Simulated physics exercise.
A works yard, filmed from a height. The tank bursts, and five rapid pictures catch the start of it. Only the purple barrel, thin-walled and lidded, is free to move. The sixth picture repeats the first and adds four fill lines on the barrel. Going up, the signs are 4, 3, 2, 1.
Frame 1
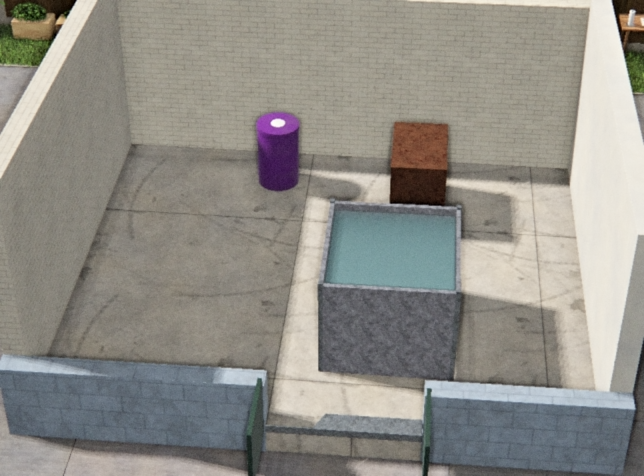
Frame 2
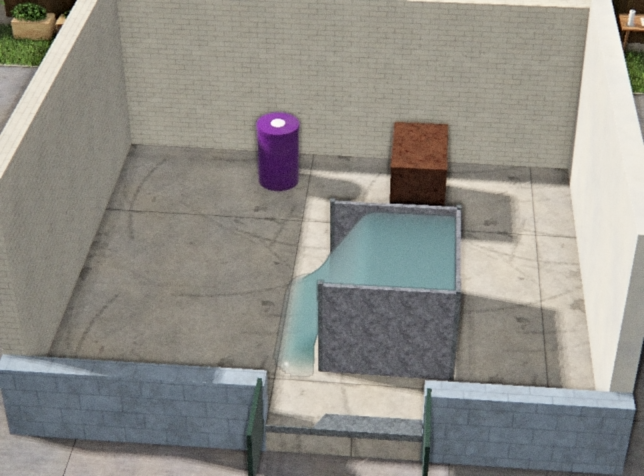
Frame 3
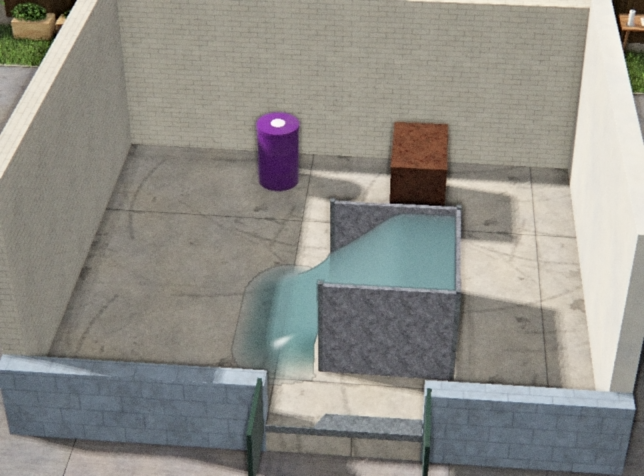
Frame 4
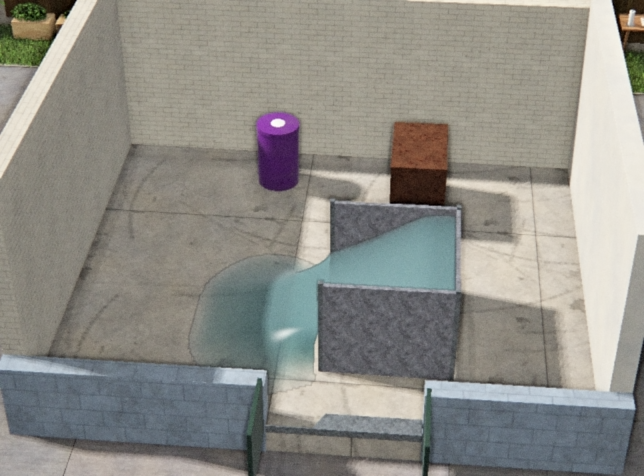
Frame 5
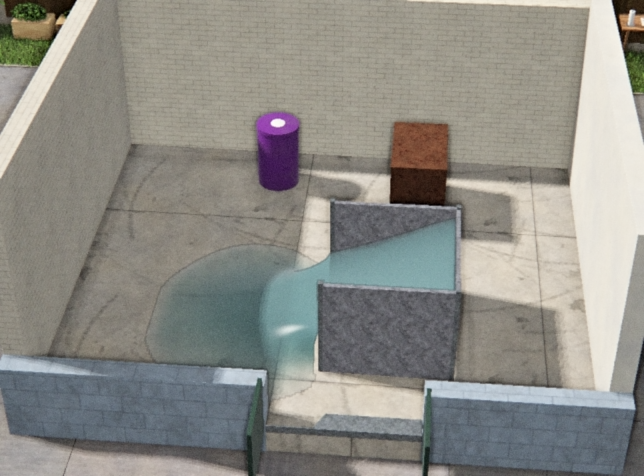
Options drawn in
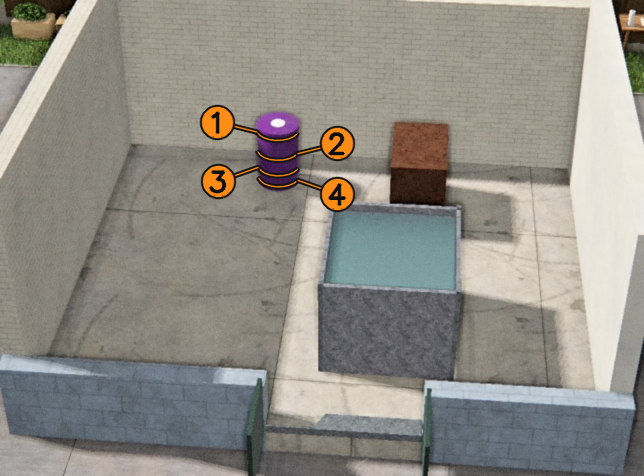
A stone tank full of water opened on its left side in a walled yard, and the water poured out and spread leftward across the ground, while the purple barrel stood still.
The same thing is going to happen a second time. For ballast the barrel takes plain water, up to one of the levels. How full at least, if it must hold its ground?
The limit is 2.
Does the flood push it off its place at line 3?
Yes.
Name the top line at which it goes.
It is 3.
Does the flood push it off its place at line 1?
No, not at all.
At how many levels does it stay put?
Two of the four.
On the marked copy, 1 at (275, 140); 2 at (275, 160); 3 at (276, 175); 4 at (276, 186); from the bottom up 4, 3, 2, 1.
If 1 is chosen, it does not move.
If 2 is chosen, it does not move.
If 3 is chosen, it is pushed about its own width away.
If 4 is chosen, it is pushed about 4 times its own width away.
